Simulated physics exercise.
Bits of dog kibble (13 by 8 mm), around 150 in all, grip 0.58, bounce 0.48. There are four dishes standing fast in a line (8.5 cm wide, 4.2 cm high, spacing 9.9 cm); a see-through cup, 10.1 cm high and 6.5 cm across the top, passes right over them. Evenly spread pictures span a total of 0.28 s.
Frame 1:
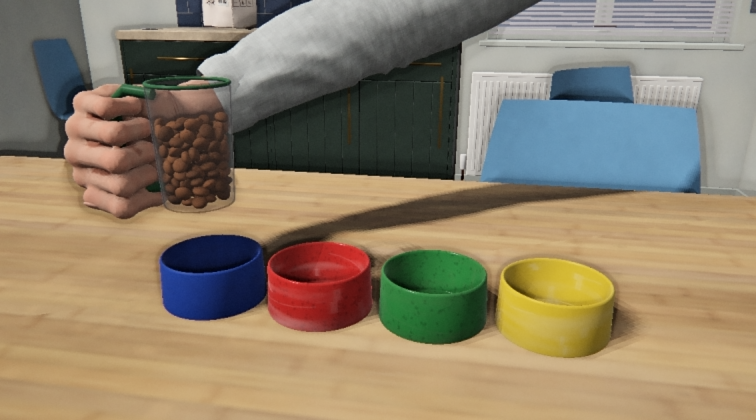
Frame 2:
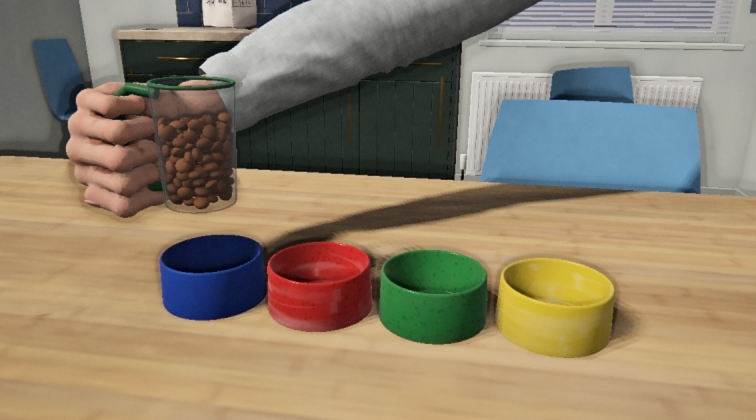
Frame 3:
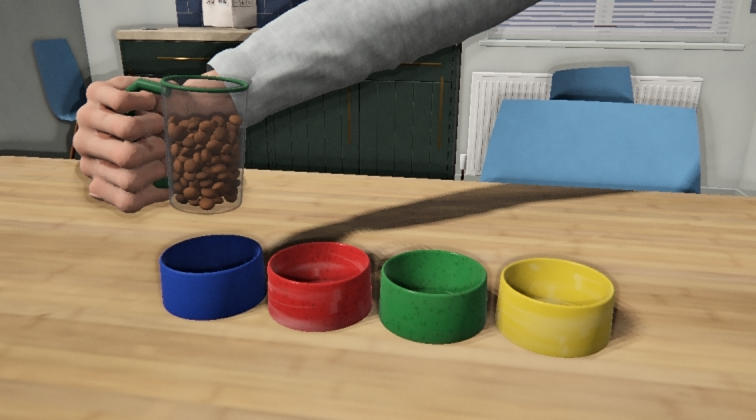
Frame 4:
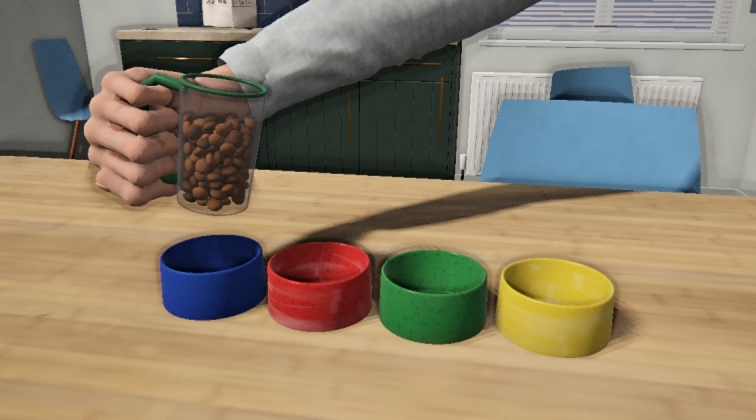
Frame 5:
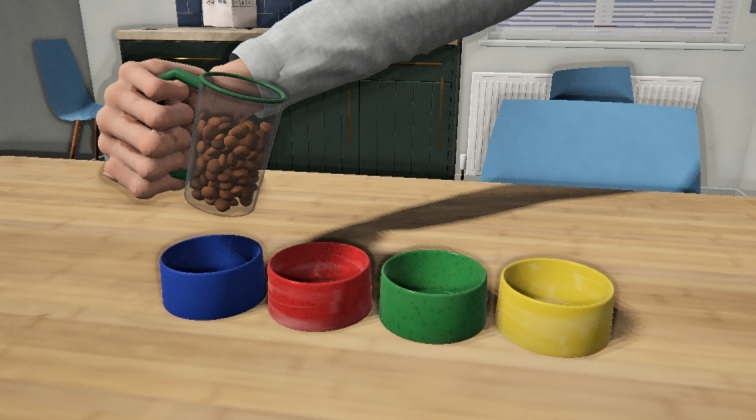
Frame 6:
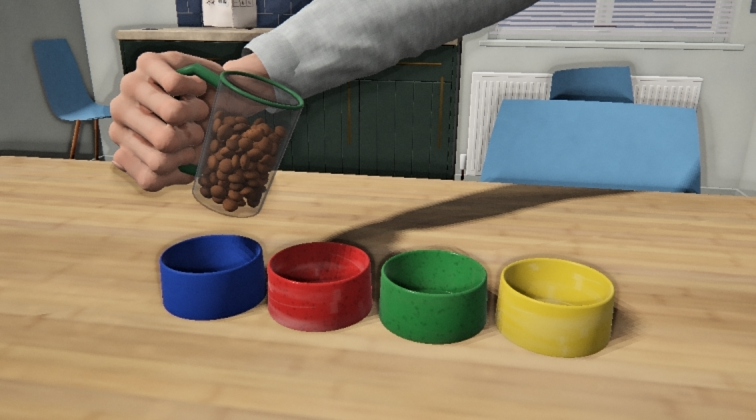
At the start, a hand holds a clear, green-rimmed cup of brown pieces upright, up and to the left of a row of blue, red, green and yellow bowls on a wooden table. The hand then moves the cup a short way right, gradually tilting it rightward, with the pieces still inside.
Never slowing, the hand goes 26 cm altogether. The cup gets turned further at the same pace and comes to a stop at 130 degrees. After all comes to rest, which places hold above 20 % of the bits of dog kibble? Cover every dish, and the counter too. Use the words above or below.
Red - below; blue - below; green - below; yellow - above; counter - below.
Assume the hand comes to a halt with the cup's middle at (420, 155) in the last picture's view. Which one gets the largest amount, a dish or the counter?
Result: Largest portion at green.
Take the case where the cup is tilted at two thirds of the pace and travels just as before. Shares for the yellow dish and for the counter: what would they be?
Shares: Yellow 90, counter 10.
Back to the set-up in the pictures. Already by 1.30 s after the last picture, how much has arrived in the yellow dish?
Share at that time: Approx. 90 per cent.
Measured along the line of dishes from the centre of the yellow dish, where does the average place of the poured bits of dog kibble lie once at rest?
Offset: About 2 cm, rightward.
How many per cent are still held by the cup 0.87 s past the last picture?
95 per cent.
Then, 0.52 s after the last picture, tilt 74 degrees; cup holds 100 %.
Then, 0.87 s after the last picture, tilt 110 degrees; cup holds 95 %, yellow 5 %.
Then, 1.30 s after the last picture, tilt 130 degrees; cup holds 0 %, yellow 90 %.
In the end, red 0 %, blue 0 %, green 0 %, yellow 90 %, counter 10 %.
